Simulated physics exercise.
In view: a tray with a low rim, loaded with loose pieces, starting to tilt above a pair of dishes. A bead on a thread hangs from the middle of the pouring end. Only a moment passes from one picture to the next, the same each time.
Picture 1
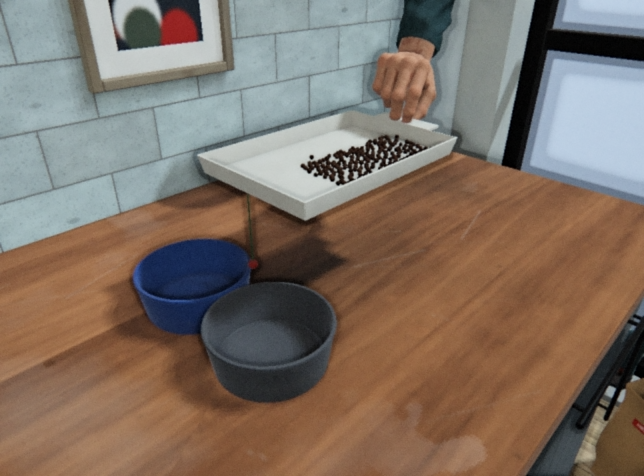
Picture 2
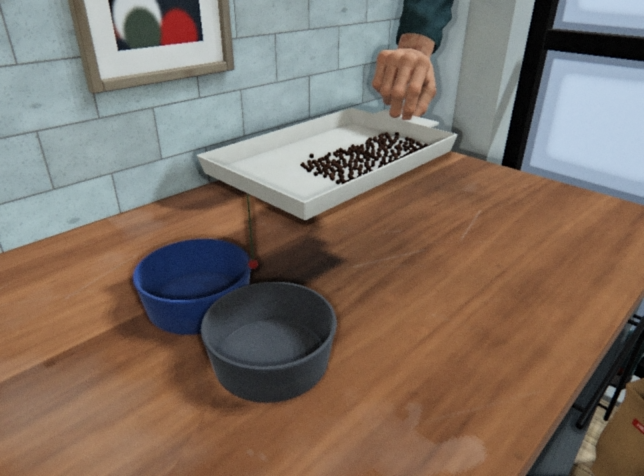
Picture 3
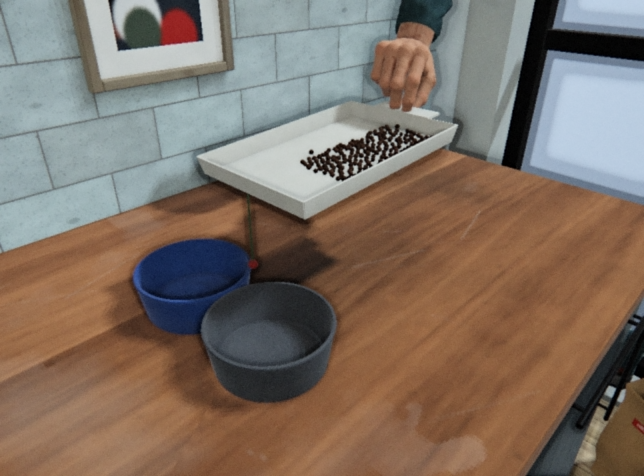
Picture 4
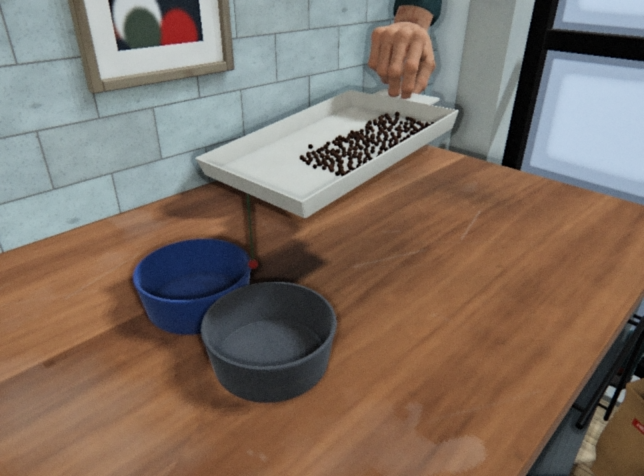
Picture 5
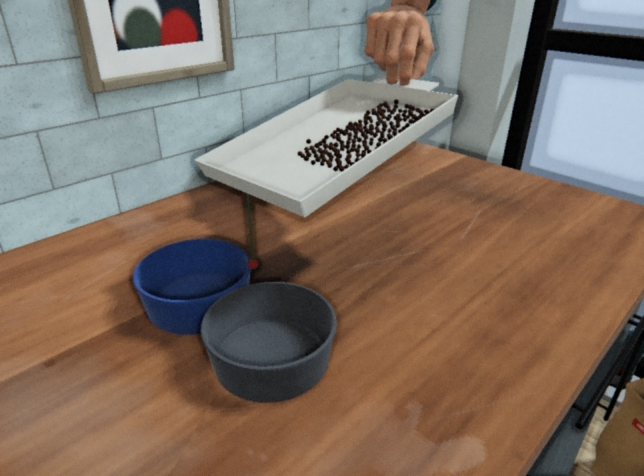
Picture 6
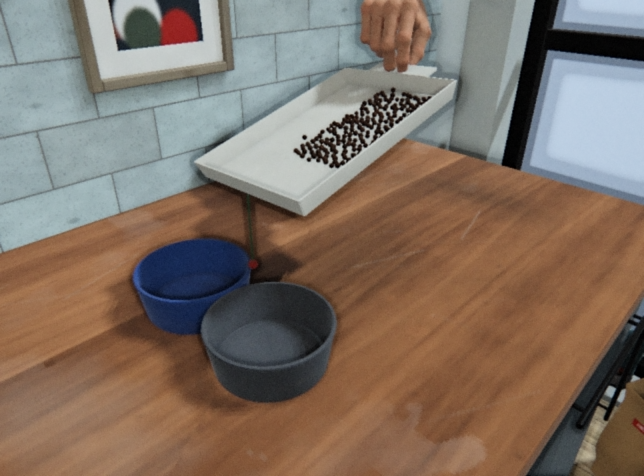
A wooden countertop against a pale blue-grey tiled wall is seen from above at an angle, with part of a framed picture at upper left. A white low-rimmed tray of small dark reddish-brown pieces sits raised behind a blue bowl and a dark grey one, a small red bead hanging below it. A hand gradually lifts the tray's far right end, tilting it toward the near left, while the camera stays still.
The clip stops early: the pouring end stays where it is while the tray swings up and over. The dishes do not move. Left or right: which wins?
It favours the left dish.
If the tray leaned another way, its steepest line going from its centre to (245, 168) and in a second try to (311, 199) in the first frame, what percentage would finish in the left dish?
About 100 and 0 per cent.
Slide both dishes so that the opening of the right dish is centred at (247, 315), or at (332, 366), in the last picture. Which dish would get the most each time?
At the first place the left dish, at the second the left-hand dish.
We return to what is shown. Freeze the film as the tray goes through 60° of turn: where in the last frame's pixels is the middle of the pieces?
Roughly at (231, 181).
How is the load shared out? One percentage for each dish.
The left dish has 90 per cent, the right dish has 10.
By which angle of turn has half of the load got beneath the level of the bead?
Around 105° of tilt.
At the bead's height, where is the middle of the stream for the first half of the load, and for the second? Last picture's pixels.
The first part at (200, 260); the rest at (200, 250).
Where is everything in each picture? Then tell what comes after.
Corners of the pouring end at (203, 155) and (305, 199), level; middle of the load at (373, 159), allspice berries; left dish at (145, 306); right dish at (218, 369); bead on its thread at (253, 264), in the first frame.
Corners of the pouring end at (203, 155) and (305, 199), level; middle of the load at (373, 157), in the second frame.
Corners of the pouring end at (202, 156) and (304, 199), tipped barely, lowest at the left corner; middle of the load at (373, 151), in the third frame.
Corners of the pouring end at (201, 157) and (302, 198), tipped a little, lowest at the left corner; middle of the load at (373, 142), in the fourth frame.
Corners of the pouring end at (200, 159) and (301, 197), tipped a little, lowest at the left corner; middle of the load at (371, 133), in the fifth frame.
Corners of the pouring end at (200, 160) and (299, 197), tipped clearly, lowest at the left corner; middle of the load at (368, 125); left dish at (145, 306); right dish at (218, 369), in the sixth frame.
Soon, tray tipped steeply; most on the tray; a stray few in the right dish; a small part in the left dish; a stray few in the air.
A while on, tray tipped right over; about half on the tray; a stray few in the right dish; about a quarter in the left dish; a stray few outside both; about a quarter in the air.
Towards the end, tray tipped past a quarter turn; a small part in the right dish; most in the left dish; a stray few outside both; a stray few in the air.
Finally, tray tipped past a quarter turn; a small part in the right dish; most in the left dish; a stray few outside both; a stray few in the air.
